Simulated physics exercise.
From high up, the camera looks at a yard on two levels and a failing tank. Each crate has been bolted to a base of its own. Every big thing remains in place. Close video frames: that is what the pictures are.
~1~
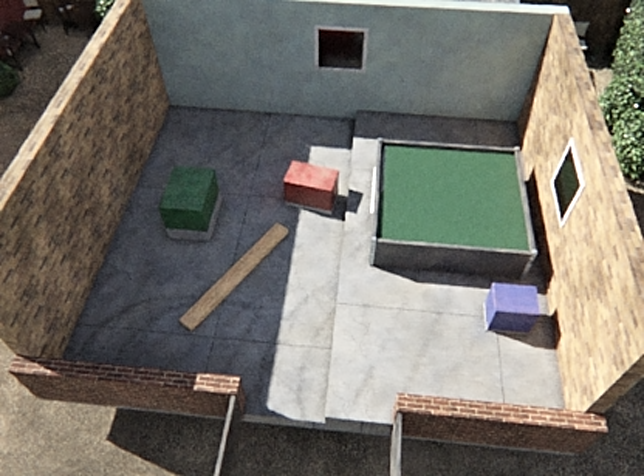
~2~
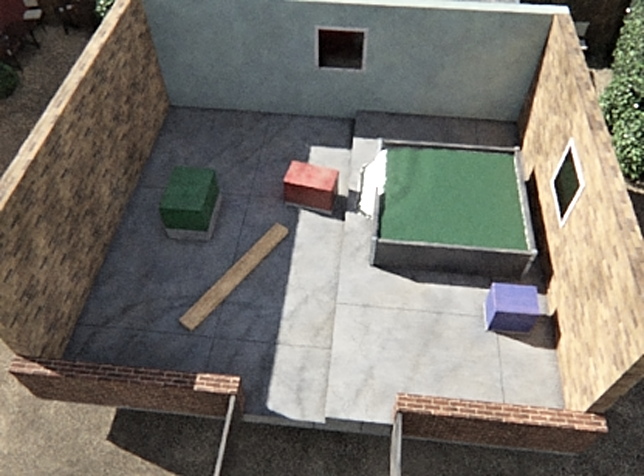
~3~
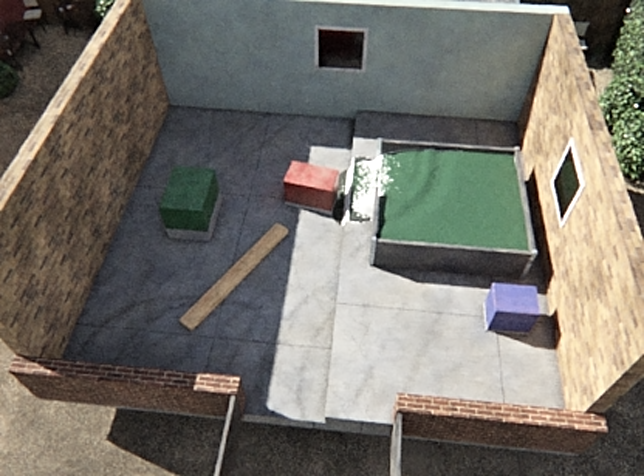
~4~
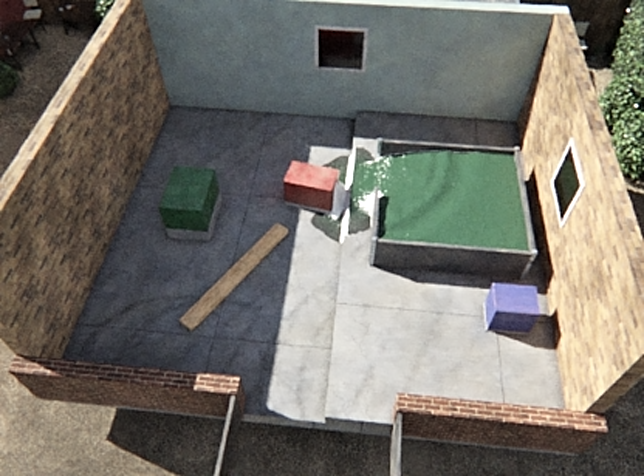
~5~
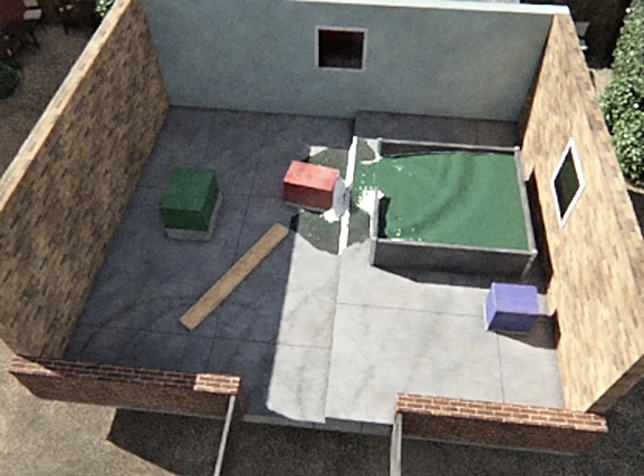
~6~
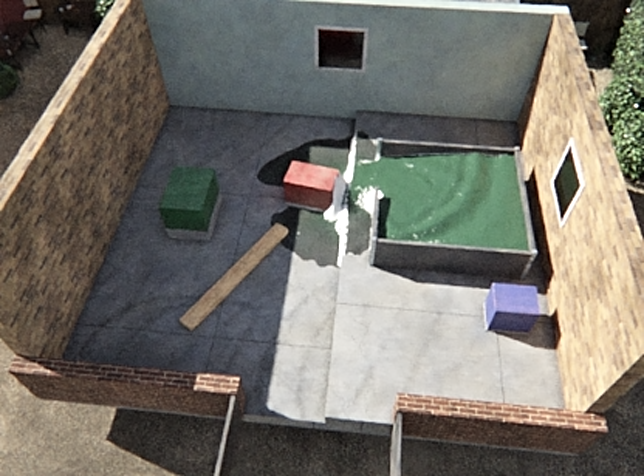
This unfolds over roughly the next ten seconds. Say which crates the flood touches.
The green crate will be spared, the blue crate will be spared, the red crate will be hit by the water.
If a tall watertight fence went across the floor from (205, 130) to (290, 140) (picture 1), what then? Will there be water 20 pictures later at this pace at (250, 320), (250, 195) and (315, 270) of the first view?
As listed: Under water, awash, under water.
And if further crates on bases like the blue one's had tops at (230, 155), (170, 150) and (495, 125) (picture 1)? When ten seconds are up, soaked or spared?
Gets flooded, gets flooded, stays clear.
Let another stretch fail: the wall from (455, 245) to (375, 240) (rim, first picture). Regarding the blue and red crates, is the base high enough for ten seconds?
Taking them in turn, the blue crate is overtopped and the red crate is missed.
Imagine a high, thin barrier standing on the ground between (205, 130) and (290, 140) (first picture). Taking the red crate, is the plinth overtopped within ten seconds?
Red crate: Flooded.
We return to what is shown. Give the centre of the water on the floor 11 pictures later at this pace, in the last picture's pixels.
The water centres close to (377, 198).
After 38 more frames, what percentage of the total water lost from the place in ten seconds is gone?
My reading is near 45 per cent.
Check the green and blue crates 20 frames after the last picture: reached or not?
The green crate is in the flood, the blue crate is still clear.
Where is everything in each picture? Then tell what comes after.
In the first frame, the open tank at (450, 195) is whole and still.
In the second frame, water pours out at (378, 183) and has run to (368, 214).
In the third frame, the front is at (341, 220), out from the gap at (378, 183).
In the fourth frame, the front is at (317, 223), out from the gap at (378, 184).
In the fifth frame, water pours out at (378, 183) and has run to a hidden place.
In the sixth frame, water pours out at (378, 183) and has run to (267, 169).
A moment on, water covers 20 % of the floor; the green crate water round its plinth, the blue crate not reached, the red crate water round its plinth.
Next, water covers 40 % of the floor; the green crate water round its plinth, the blue crate not reached, the red crate water round its plinth.
Then, water covers 50 % of the floor; the green crate water round its plinth, the blue crate not reached, the red crate water round its plinth.
Later, water covers 60 % of the floor; the green crate water round its plinth, the blue crate not reached, the red crate water round its plinth.
In the end, water covers 60 % of the floor; the green crate stayed above the water, the blue crate stayed above the water, the red crate was topped.
